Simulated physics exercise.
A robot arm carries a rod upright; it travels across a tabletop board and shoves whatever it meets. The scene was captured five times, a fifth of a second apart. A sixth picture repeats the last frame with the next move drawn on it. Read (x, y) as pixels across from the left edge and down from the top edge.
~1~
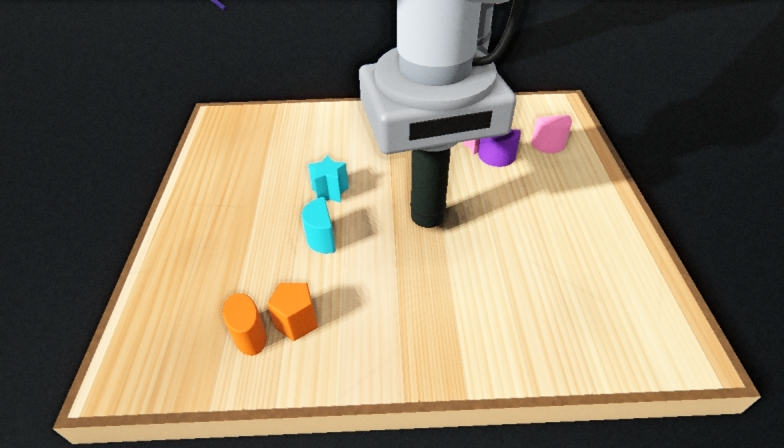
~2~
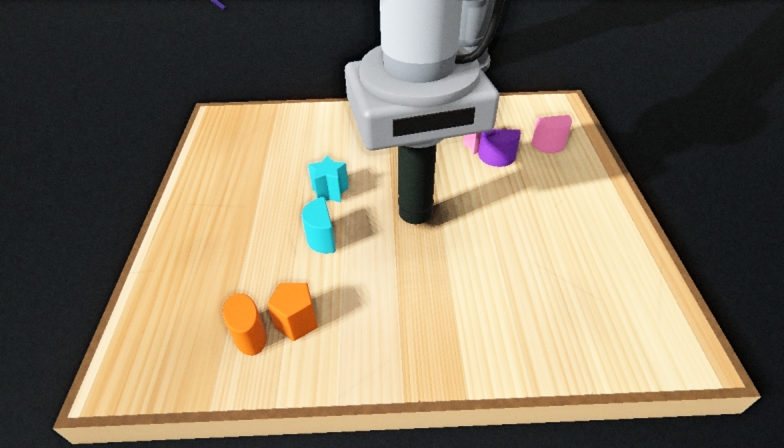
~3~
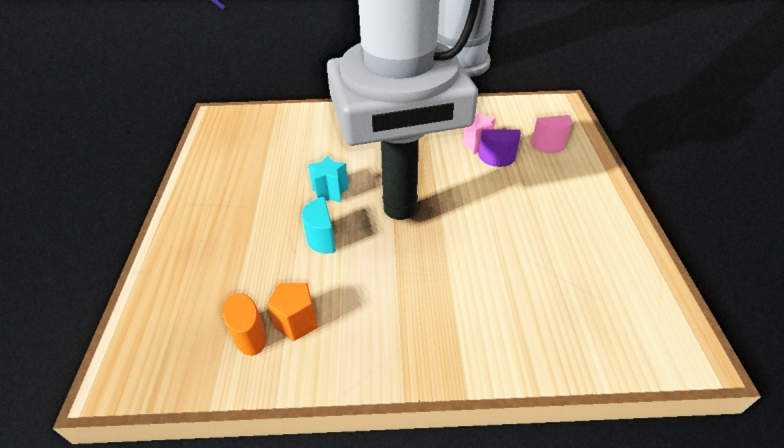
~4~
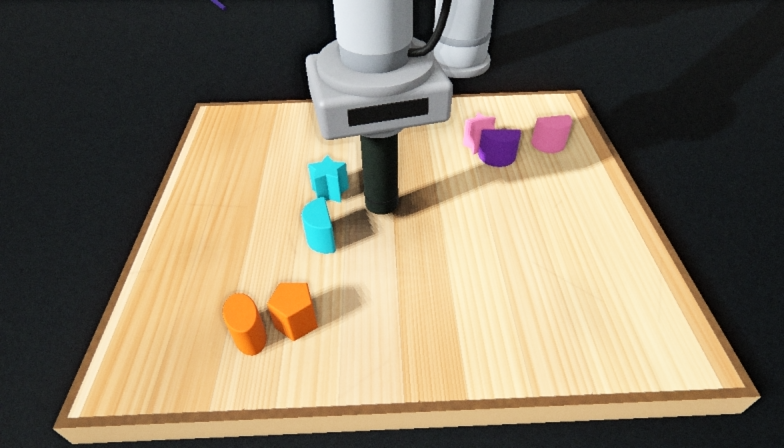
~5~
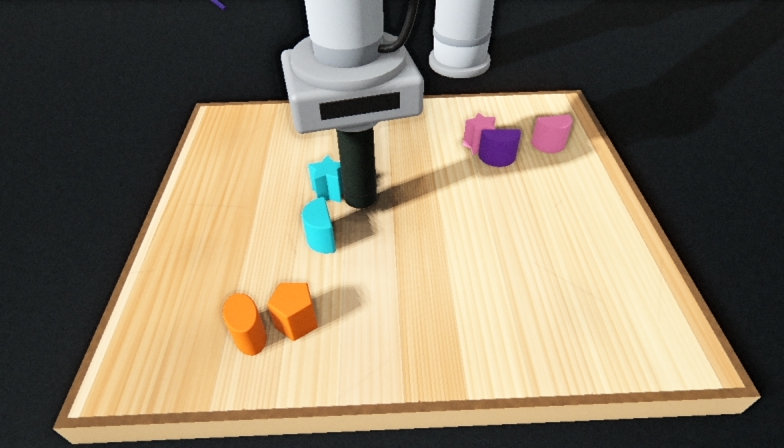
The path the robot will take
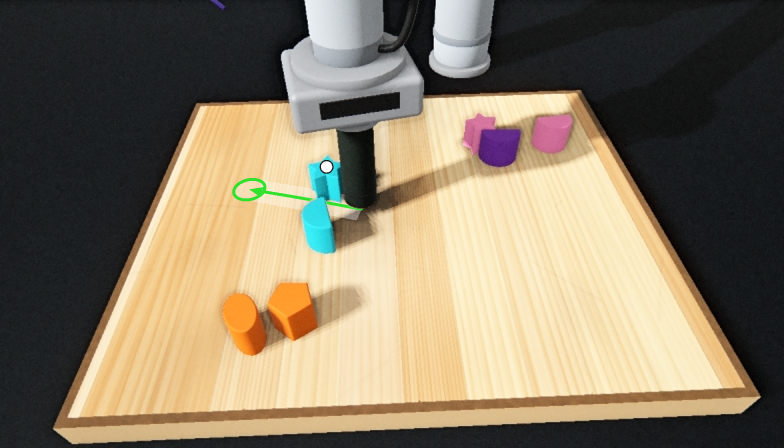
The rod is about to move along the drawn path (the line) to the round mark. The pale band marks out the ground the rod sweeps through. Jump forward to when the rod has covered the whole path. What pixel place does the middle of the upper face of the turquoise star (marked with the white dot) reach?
It is going to be at (300, 153).
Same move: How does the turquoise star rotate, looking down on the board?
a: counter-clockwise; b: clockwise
The one that fits is b, clockwise.
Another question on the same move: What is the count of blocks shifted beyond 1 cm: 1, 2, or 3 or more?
Once the path ends, one block will have shifted.
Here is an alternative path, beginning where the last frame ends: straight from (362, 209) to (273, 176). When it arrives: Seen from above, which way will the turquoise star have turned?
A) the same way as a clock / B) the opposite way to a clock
Answer: A.
Drawn move, straight from (362, 209) to (249, 189); the dot is on the turquoise star.
On the path given first. One third of the way, rod (321, 191); turquoise star (310, 159), turned 50° clockwise.
Two thirds of the way, rod (282, 185); turquoise star (300, 153), turned 100° clockwise.
At the end, rod (246, 179); turquoise D-shaped block still; turquoise star (300, 153), turned 100° clockwise.
